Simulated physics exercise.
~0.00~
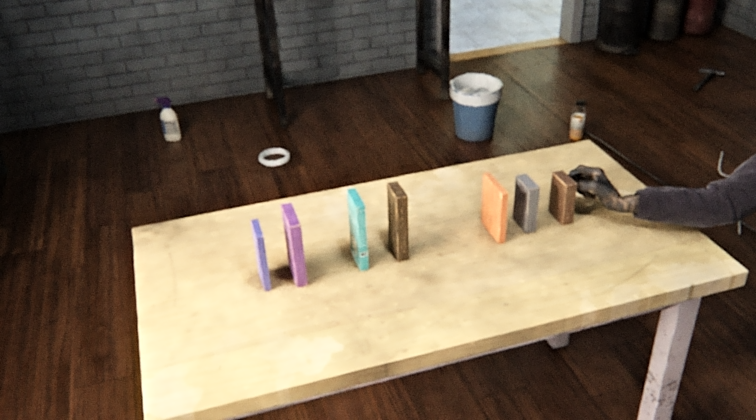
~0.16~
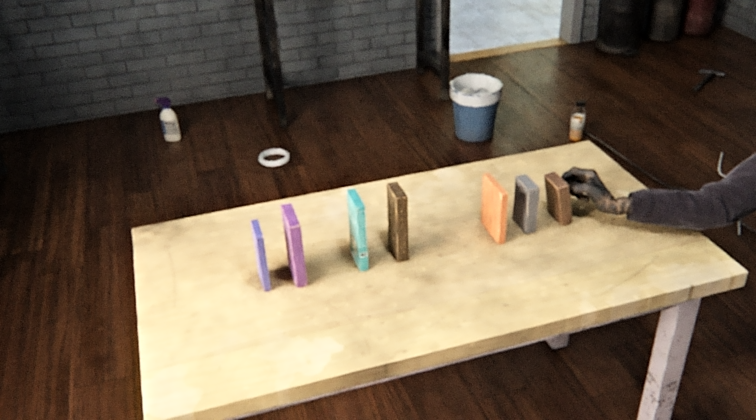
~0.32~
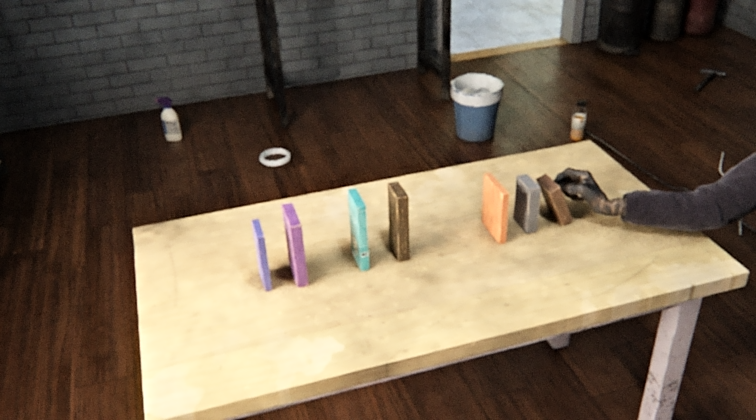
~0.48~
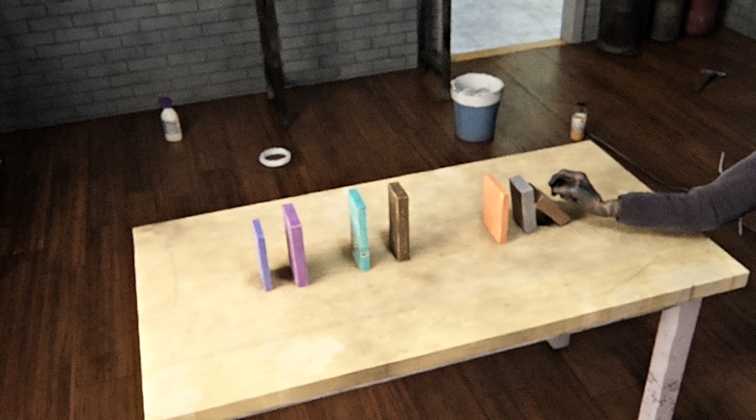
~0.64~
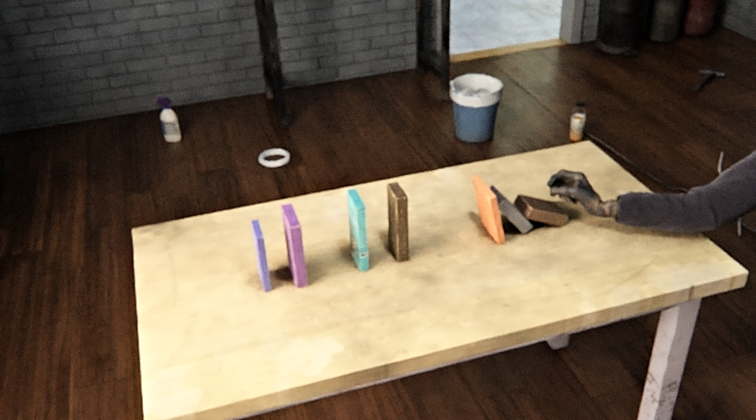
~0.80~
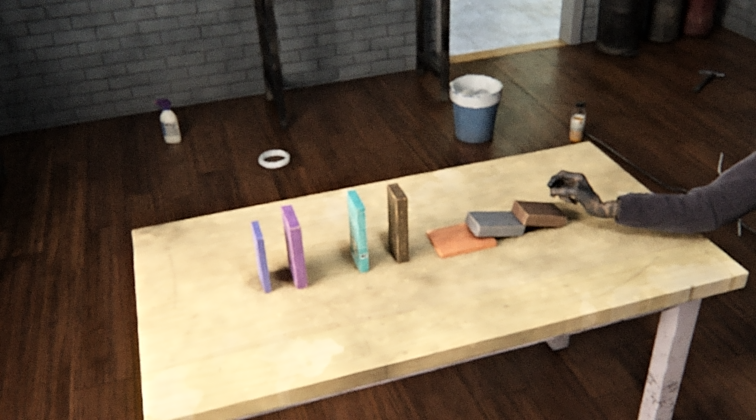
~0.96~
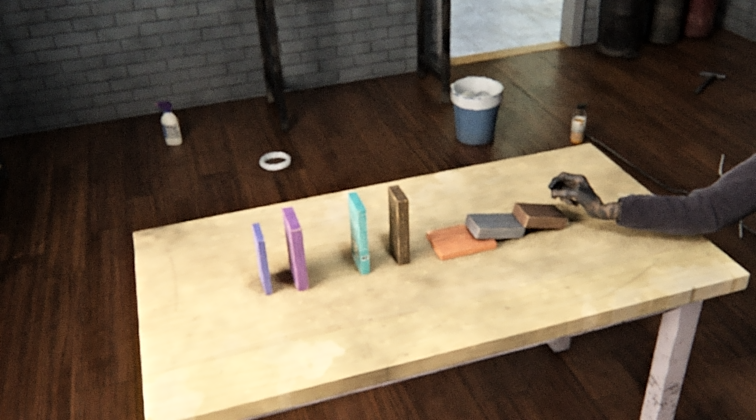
A gloved hand tips the brown block leftward, toppling grey and orange; four pieces stay standing.
